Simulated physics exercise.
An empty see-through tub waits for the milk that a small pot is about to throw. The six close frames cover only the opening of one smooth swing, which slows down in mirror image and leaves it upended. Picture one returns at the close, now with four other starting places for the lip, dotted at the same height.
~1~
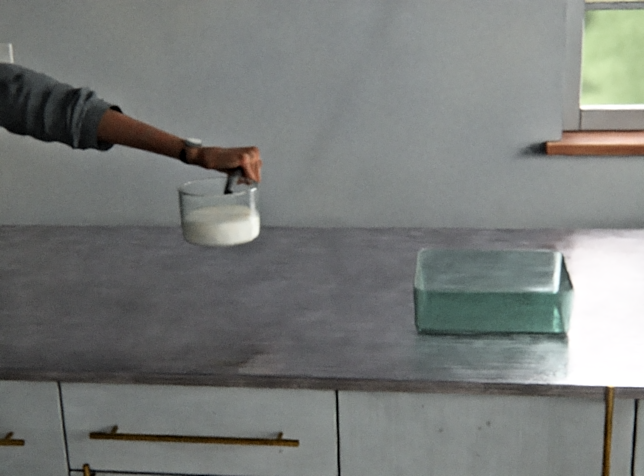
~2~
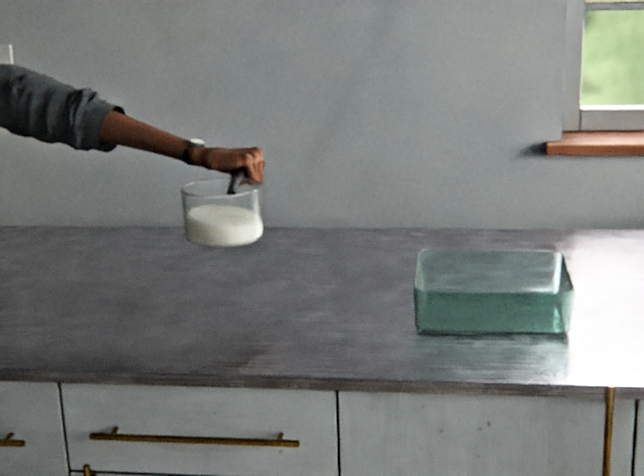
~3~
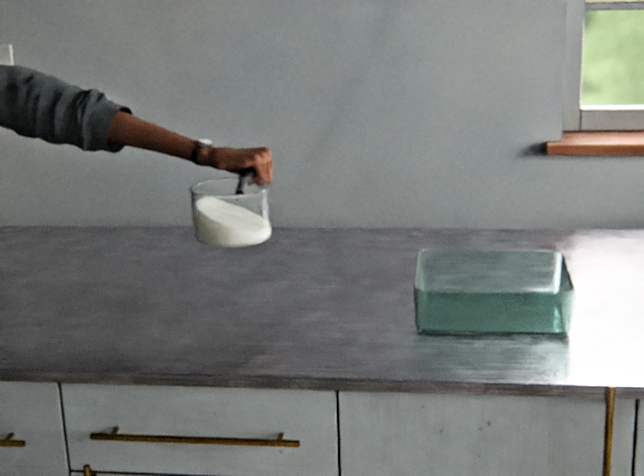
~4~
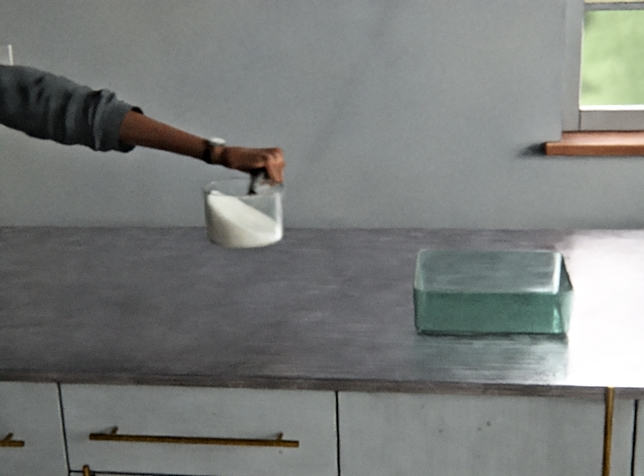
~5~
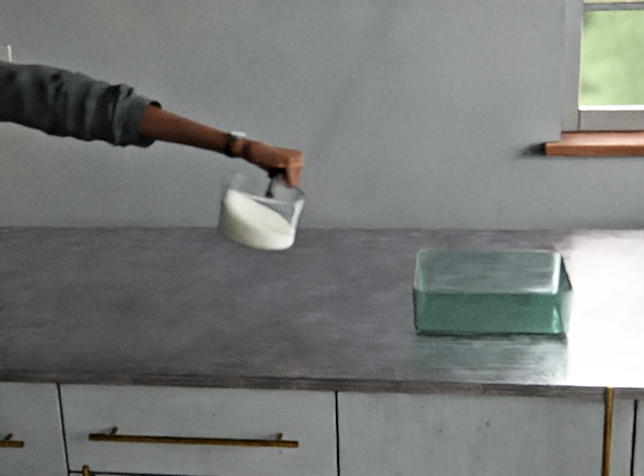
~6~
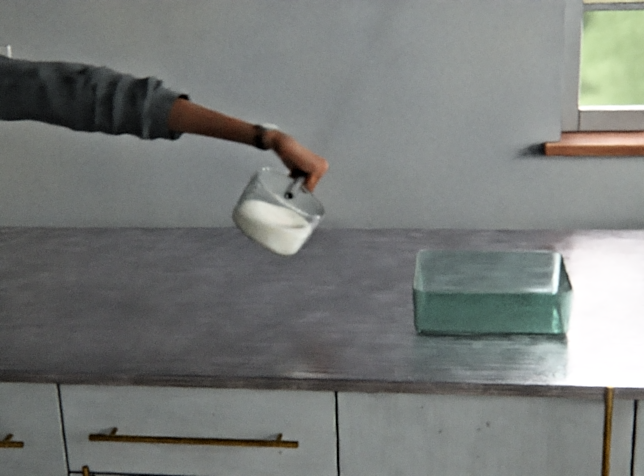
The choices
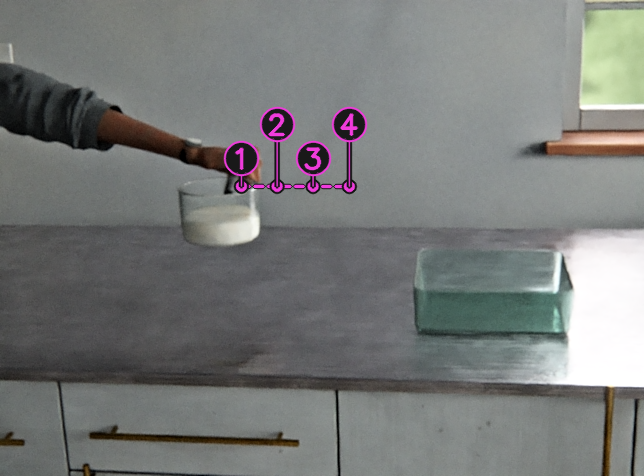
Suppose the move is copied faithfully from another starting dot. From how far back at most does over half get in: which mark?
3 is the one.
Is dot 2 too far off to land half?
Yes, it does.
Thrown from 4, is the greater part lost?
No, not at all.
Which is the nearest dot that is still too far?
That is dot 2.
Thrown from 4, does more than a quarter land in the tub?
Yes, it does.
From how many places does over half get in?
Two of the four.
On the marked copy, 1 at (241, 186); 2 at (277, 186); 3 at (313, 186); 4 at (349, 186).
If 1 is chosen, about 0 % lands in the tub, 98 % falls short.
If 2 is chosen, about 24 % lands in the tub, 69 % falls short and 6 % goes beside or beyond.
If 3 is chosen, about 69 % lands in the tub, 17 % falls short and 13 % goes beside or beyond.
If 4 is chosen, about 76 % lands in the tub, 5 % falls short and 19 % goes beside or beyond.
